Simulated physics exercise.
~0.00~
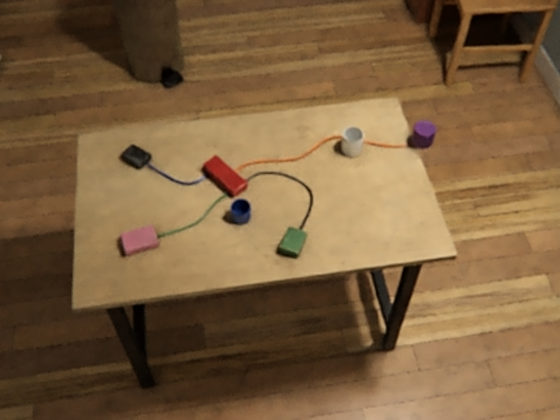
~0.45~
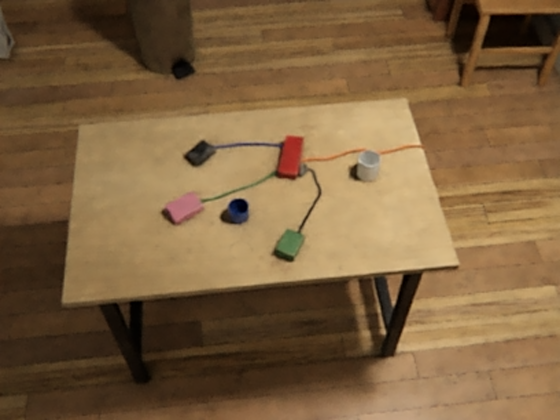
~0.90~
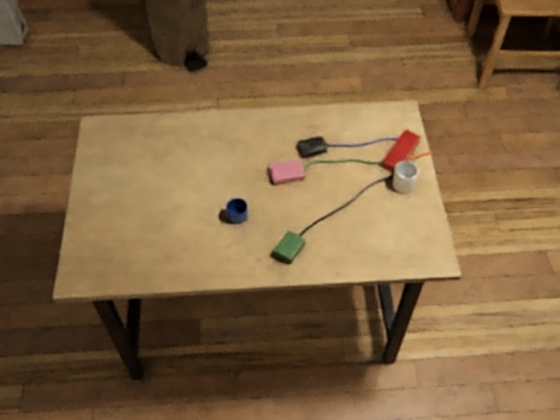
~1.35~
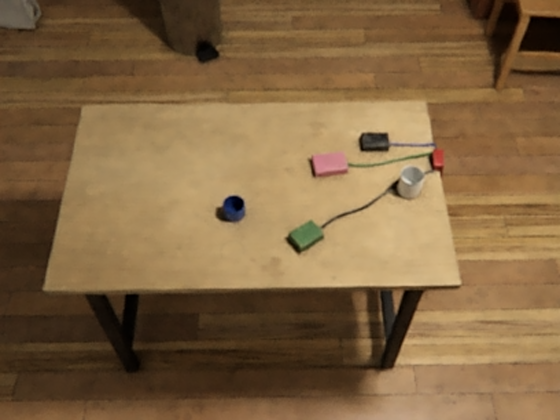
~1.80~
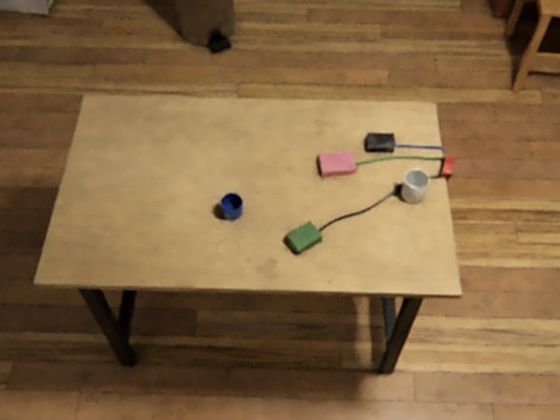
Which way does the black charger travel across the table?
The black charger moves to the right, following the red strip toward the right edge of the table.
